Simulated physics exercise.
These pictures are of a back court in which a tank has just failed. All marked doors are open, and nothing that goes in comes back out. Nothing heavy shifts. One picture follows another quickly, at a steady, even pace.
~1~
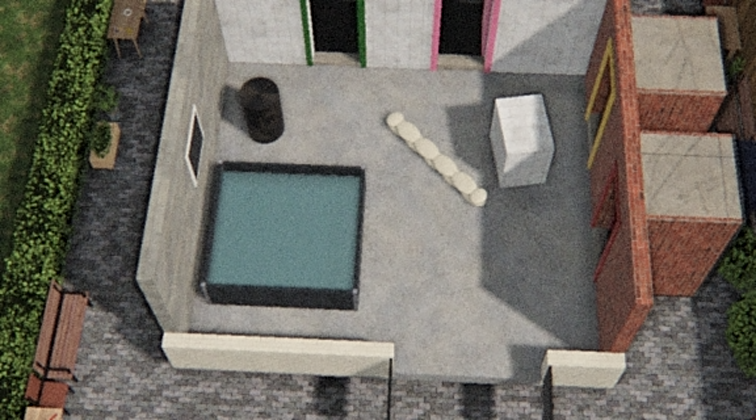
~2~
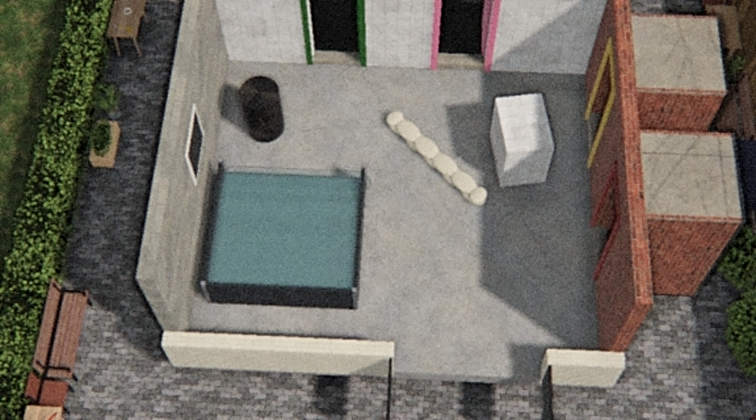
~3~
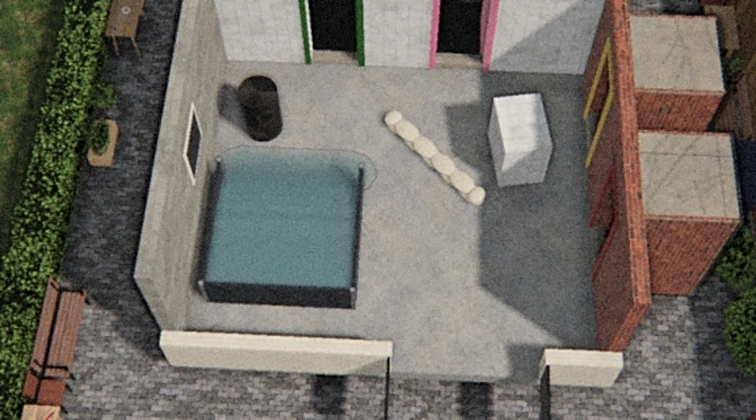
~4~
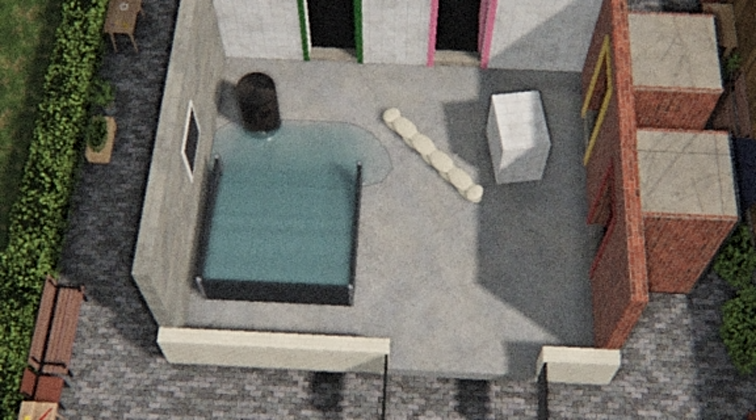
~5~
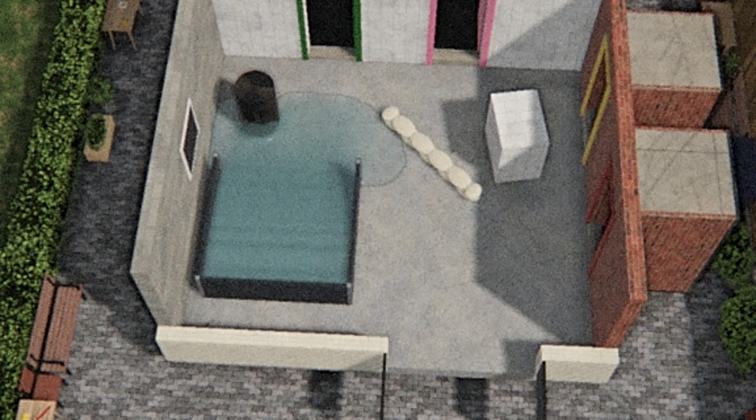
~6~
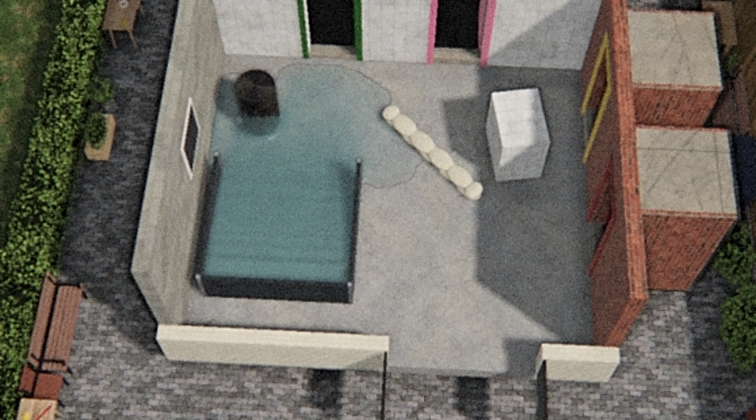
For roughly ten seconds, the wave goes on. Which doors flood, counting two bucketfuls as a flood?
In order: The yellow door holds up fine I think. The green door gets overrun I think. The pink door holds up fine I think. The red door holds up fine I think.
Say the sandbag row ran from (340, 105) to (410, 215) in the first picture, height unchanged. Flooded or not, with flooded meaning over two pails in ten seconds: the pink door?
Note - pink door: Within limit.
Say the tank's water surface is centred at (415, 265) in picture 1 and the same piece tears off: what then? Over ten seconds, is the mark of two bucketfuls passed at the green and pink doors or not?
Result: The green door tops the limit and the pink door tops the limit.
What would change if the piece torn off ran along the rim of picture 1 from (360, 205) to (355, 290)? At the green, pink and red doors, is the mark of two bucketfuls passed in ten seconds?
The green remains below, the pink remains below, the red exceeds the limit.
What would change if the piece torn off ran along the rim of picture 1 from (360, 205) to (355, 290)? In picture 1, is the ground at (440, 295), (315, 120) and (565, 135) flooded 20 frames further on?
Taking the spots in turn: Swamped, untouched and swamped.
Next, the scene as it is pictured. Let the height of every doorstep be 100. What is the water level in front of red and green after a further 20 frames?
In order: Roughly 0 and 220 in a hundred.
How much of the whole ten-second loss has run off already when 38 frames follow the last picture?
My figure is about 55 in a hundred.
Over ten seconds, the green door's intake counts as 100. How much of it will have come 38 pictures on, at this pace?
About 100 per cent.
A moment on, water covers 25 % of the floor; the yellow door not reached, the green door far over two buckets in, the pink door not reached, the red door not reached.
Next, water covers 35 % of the floor; the yellow door not reached, the green door far over two buckets in, the pink door wet at the sill, nothing in, the red door not reached.
Then, water covers 55 % of the floor; the yellow door wet at the sill, nothing in, the green door far over two buckets in, the pink door wet at the sill, nothing in, the red door not reached.
Later, water covers 95 % of the floor; the yellow door wet at the sill, nothing in, the green door far over two buckets in, the pink door wet at the sill, nothing in, the red door wet at the sill, nothing in.
In the end, water covers 95 % of the floor; the yellow door wet at the sill, nothing in, the green door far over two buckets in, the pink door wet at the sill, nothing in, the red door wet at the sill, nothing in.
